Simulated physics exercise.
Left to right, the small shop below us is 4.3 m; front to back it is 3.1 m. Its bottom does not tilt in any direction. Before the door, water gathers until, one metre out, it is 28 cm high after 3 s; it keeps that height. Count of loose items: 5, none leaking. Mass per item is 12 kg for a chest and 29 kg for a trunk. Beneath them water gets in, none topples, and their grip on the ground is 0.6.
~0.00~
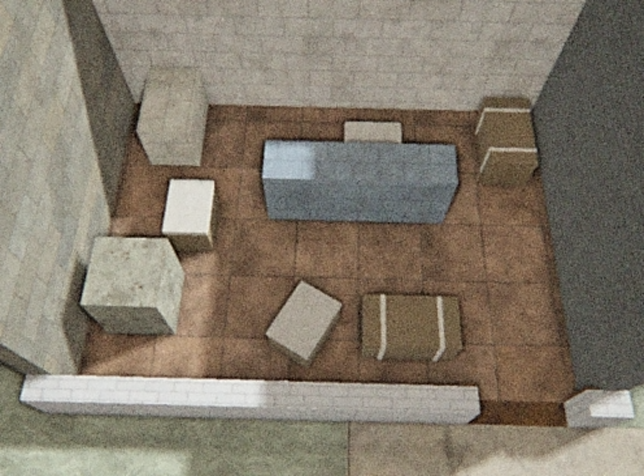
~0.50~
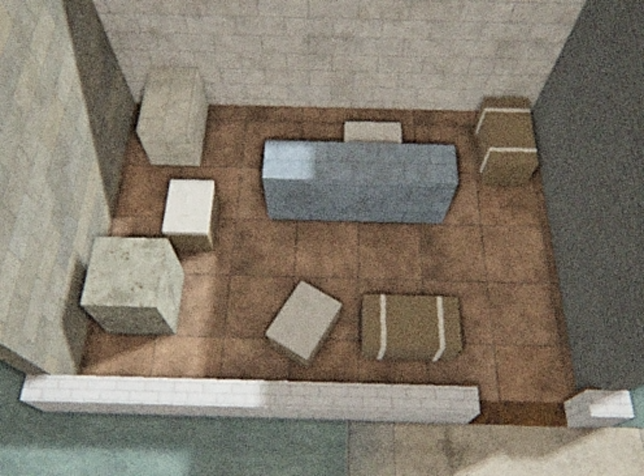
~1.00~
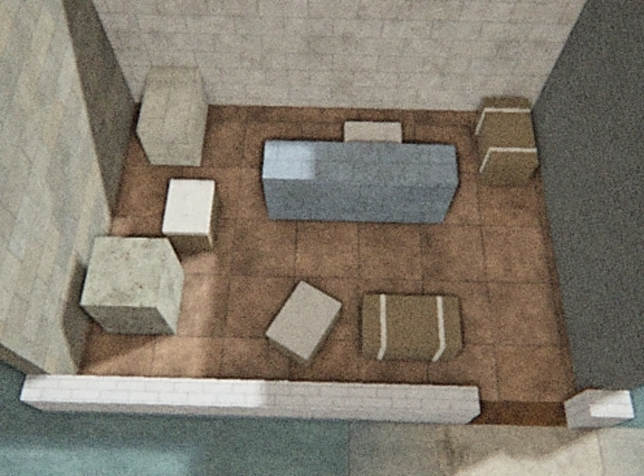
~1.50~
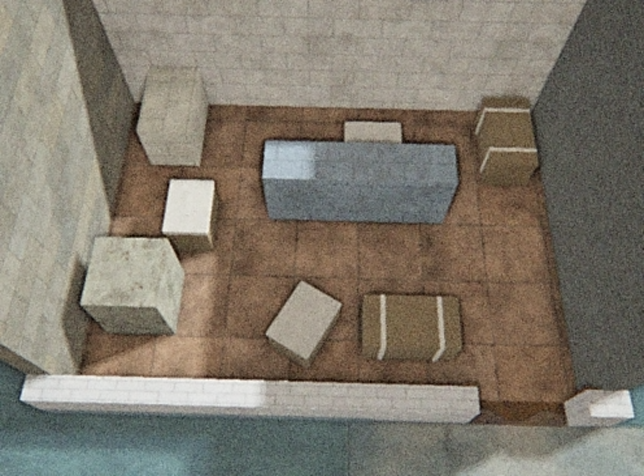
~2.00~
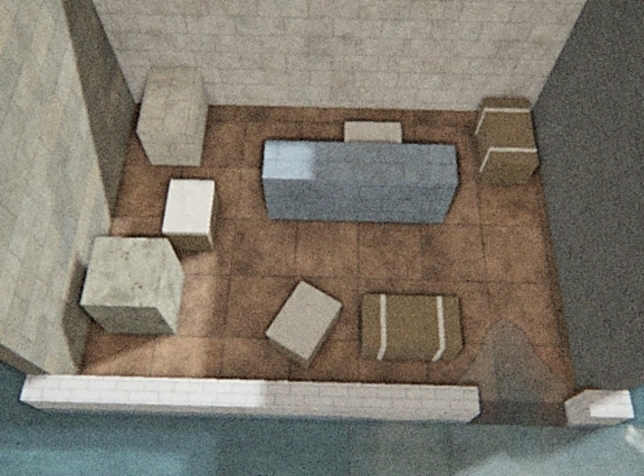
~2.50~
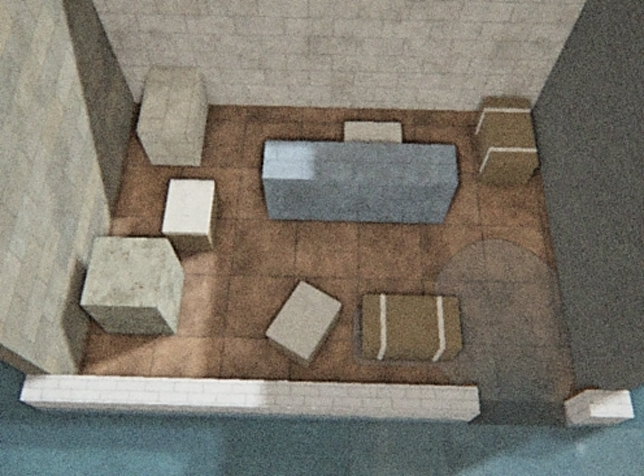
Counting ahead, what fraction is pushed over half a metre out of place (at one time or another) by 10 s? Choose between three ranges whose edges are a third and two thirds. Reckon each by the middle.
The range is the middle one, a third to two thirds.
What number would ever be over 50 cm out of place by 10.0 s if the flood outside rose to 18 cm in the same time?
The answer would then be 2.
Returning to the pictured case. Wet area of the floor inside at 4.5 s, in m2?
I'd estimate close to 6.0 m2.
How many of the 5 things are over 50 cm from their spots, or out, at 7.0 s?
The count is 2.
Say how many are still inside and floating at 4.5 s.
It comes to 1 of them.
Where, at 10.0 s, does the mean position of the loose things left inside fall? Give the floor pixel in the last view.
The centre is close to (259, 242).
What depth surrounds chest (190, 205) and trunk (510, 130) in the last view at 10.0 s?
12 and 15 cm.
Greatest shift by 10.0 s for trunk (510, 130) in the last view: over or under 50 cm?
It is above the mark.
After 3.5 s 0 of 5 are over 50 cm from their spots; 0 afloat.
After 4.5 s 0 of 5 are over 50 cm from their spots; 1 afloat.
After 7.0 s 2 of 5 are over 50 cm from their spots; 2 afloat.
After 10.0 s 2 of 5 are over 50 cm from their spots, and 2 have been at some point; 5 afloat.
